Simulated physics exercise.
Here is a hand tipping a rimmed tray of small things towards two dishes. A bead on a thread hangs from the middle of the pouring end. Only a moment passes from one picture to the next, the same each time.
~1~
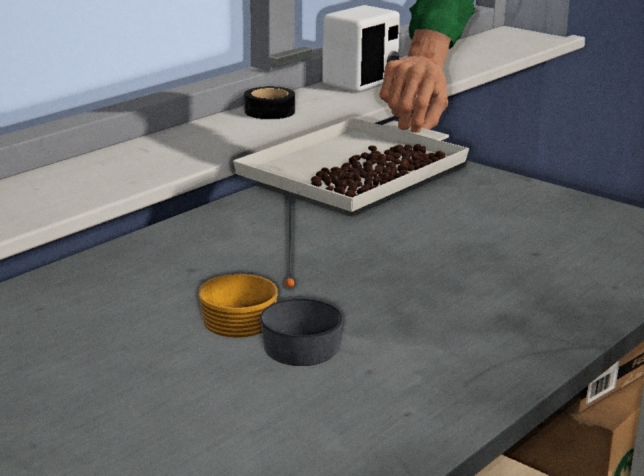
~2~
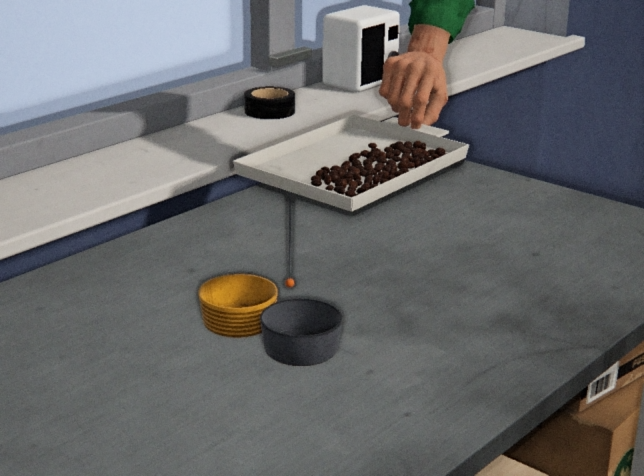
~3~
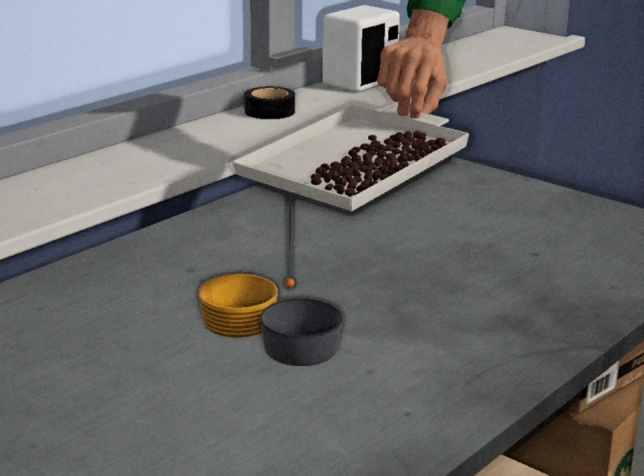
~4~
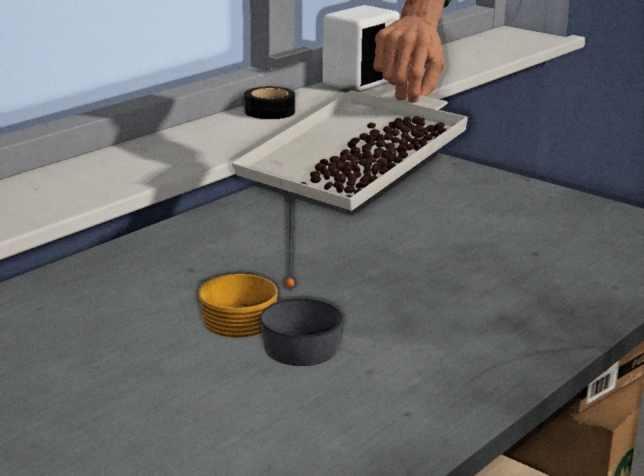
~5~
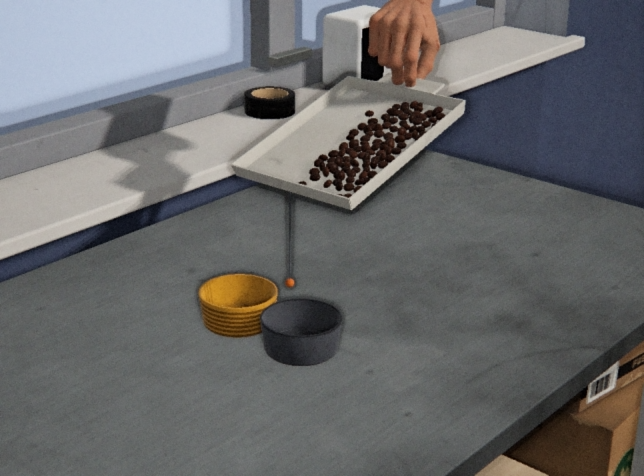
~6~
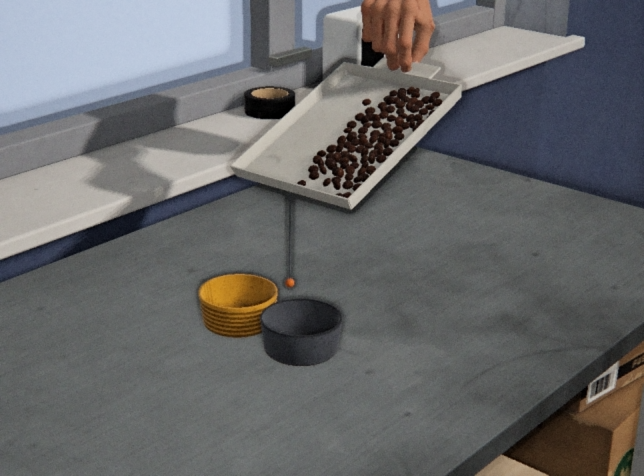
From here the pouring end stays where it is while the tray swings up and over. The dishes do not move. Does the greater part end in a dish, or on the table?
Caught overall: Over half.
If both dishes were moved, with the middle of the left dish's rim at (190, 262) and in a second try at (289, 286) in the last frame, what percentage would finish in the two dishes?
About 20 and 0 per cent.
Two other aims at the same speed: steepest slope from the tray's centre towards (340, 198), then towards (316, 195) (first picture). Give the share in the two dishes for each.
The first gives 50 %, the second 70 %.
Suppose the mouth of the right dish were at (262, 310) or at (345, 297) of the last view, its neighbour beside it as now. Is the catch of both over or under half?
At the first place most of it, at the second not half.
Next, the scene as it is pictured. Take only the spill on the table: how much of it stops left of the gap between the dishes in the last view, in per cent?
Some 90 per cent.
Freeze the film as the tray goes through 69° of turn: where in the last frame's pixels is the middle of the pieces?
Close to (295, 180).
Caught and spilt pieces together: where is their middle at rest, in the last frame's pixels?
Around (253, 331).
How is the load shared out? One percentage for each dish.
For the left dish some 40 %, for the right dish some 30 %.
Soon after the last picture, tray tipped steeply; nearly all on the tray; a small part in the air.
A little later, tray tipped past a quarter turn; about a quarter on the tray; a small part in the right dish; about a quarter in the left dish; about a quarter outside both; a small part in the air.
Later still, tray tipped past a quarter turn; about a third in the right dish; about a third in the left dish; about a third outside both.
At rest, tray tipped past a quarter turn; about a third in the right dish; about a third in the left dish; about a third outside both.
